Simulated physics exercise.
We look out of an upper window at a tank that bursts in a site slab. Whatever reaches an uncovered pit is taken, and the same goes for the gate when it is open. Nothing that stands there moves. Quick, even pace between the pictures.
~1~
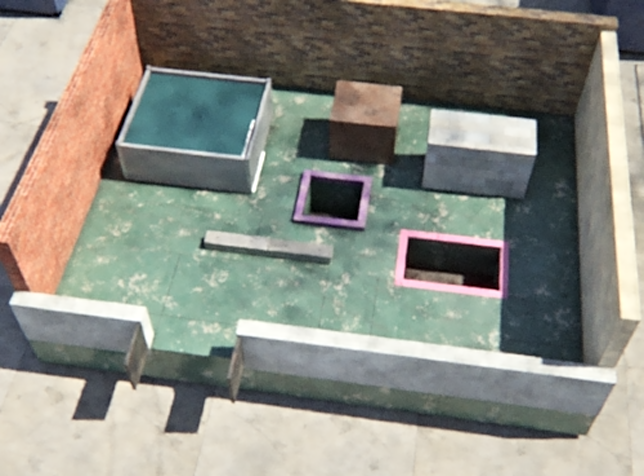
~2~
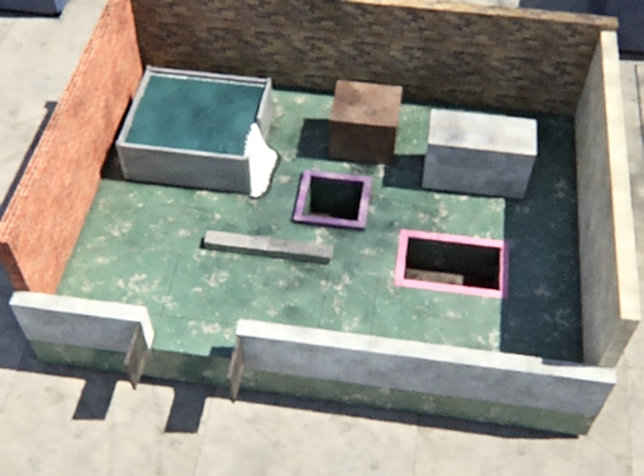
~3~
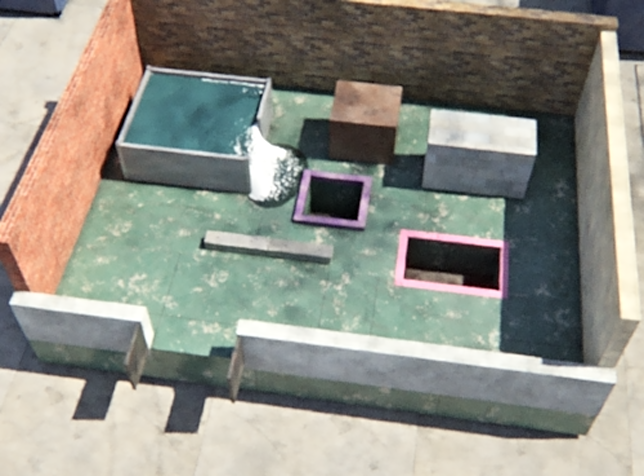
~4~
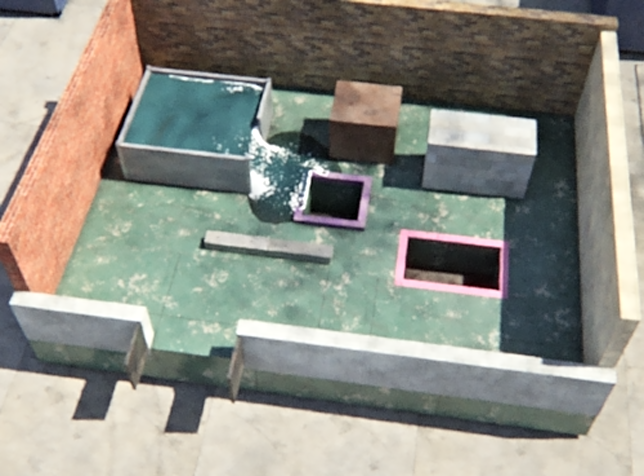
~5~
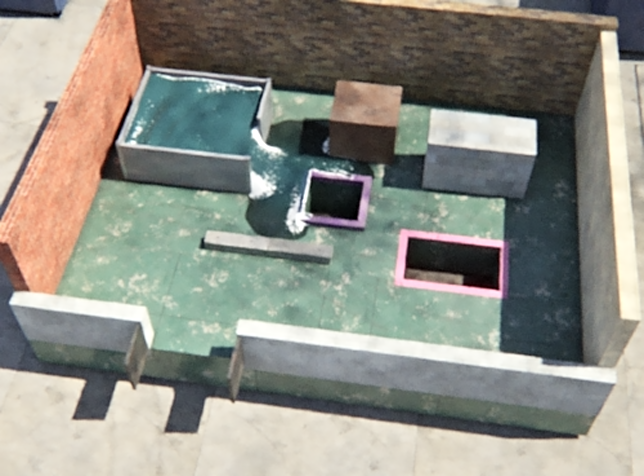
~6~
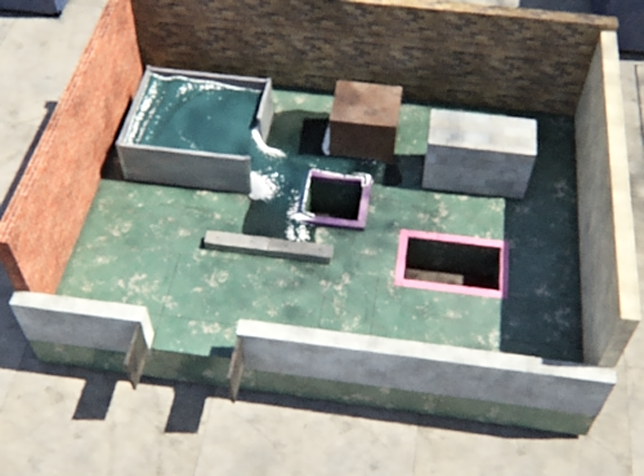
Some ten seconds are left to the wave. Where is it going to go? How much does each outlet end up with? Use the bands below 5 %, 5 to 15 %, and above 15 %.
Once it settles, the gate ends up with below 5 %, the pink pit ends up with above 15 %, the purple pit ends up with above 15 %.
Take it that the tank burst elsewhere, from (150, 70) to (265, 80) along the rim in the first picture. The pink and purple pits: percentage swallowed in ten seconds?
Pink about 10 %, purple about 2 %.
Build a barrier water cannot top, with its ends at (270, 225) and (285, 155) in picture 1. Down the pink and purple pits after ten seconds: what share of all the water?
Shares in percent - pink: 6; purple: 0.
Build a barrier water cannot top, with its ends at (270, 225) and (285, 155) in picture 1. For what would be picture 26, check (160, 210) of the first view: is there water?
Submerged.
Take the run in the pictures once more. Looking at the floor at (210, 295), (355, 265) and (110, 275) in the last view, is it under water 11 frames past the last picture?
Note - in order: Not inundated / inundated / not inundated.
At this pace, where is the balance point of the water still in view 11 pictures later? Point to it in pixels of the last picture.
Somewhere around (242, 156) in the last view.
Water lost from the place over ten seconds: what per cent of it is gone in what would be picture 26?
It works out at roughly 60 per cent.
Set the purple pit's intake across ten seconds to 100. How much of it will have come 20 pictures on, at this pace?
Some 75 per cent.
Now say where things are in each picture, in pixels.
The first picture shows still water in the water tank at (197, 115).
In the second picture, the front is at (253, 197), out from the gap at (254, 159).
In the third picture, the front is at (303, 163), out from the gap at (254, 161).
In the fourth picture, water pours out at (254, 162) and has run to (336, 169).
In the fifth picture, the front is at (369, 176), out from the gap at (254, 162).
In the sixth picture, water pours out at (254, 162) and has run to (396, 179).
A moment on, water covers 15 % of the floor; the gate 0 %, the pink pit 0 %, the purple pit 9 %.
Next, water covers 30 % of the floor; the gate 0 %, the pink pit 2 %, the purple pit 17 %.
Then, water covers 40 % of the floor; the gate 0 %, the pink pit 7 %, the purple pit 23 %.
Later, water covers 60 % of the floor; the gate 0 %, the pink pit 13 %, the purple pit 28 %.
In the end, water covers 75 % of the floor; the gate 0 %, the pink pit 19 %, the purple pit 30 %.
